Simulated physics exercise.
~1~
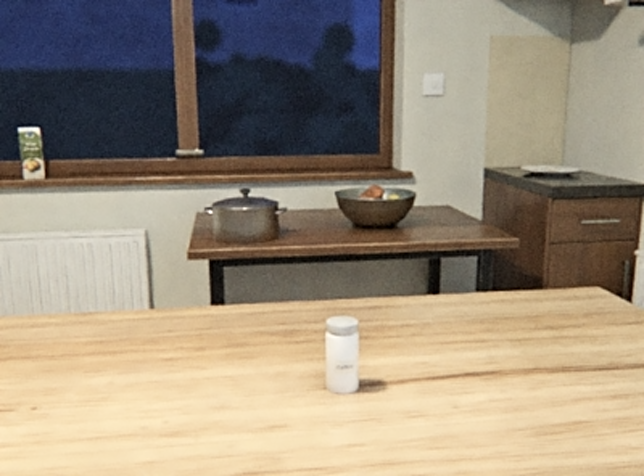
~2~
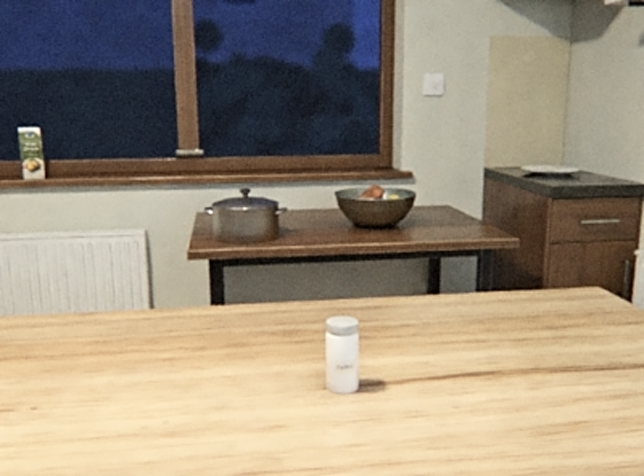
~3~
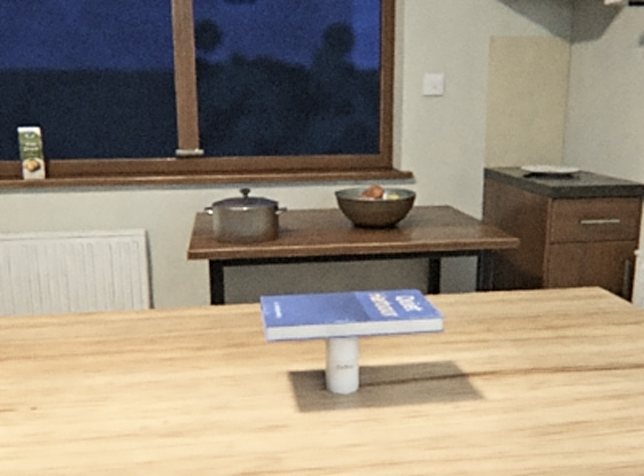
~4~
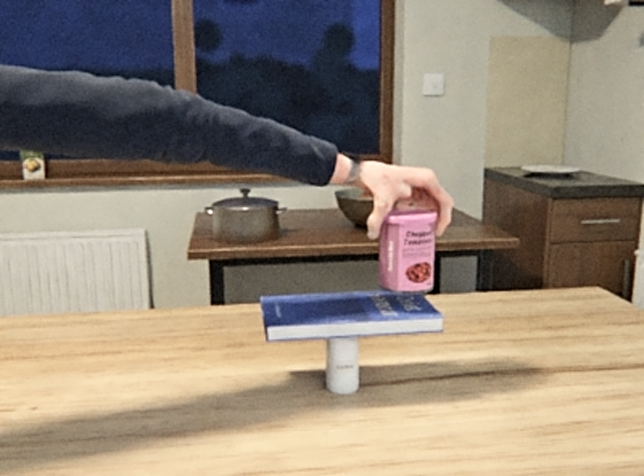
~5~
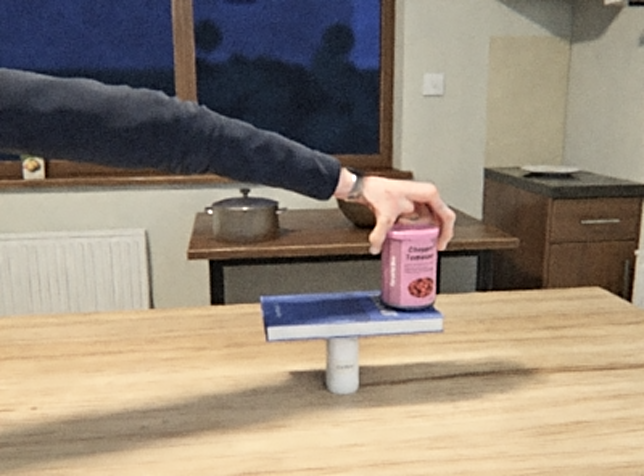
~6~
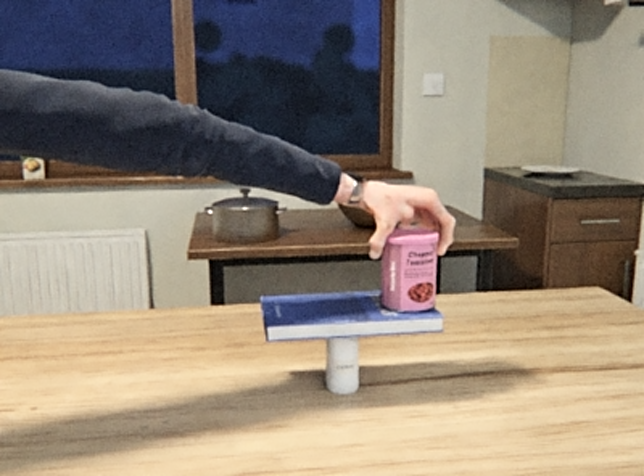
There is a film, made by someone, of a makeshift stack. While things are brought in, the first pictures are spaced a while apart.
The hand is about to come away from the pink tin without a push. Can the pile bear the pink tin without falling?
No, it falls.
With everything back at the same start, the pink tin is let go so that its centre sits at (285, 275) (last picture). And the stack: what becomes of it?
What happens next is that it goes down.
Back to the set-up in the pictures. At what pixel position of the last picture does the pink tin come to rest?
The object finishes somewhere near (464, 360).
Then, 0.30 s after the last picture, pink tin now fallen; blue book tipped 38° from how it was.
Then, 0.50 s after the last picture, blue book tipped 71° from how it was.
Then, 0.80 s after the last picture, white shaker tipped 46° from how it was; blue book tipped 40° from how it was.
Then, 1.00 s after the last picture, blue book now fallen; white shaker on its side.
By the end, fallen, pink tin and blue book; tipped over in the stack, white shaker. Seen from the same camera at the end, pink tin near (464, 360). The stack gives way.
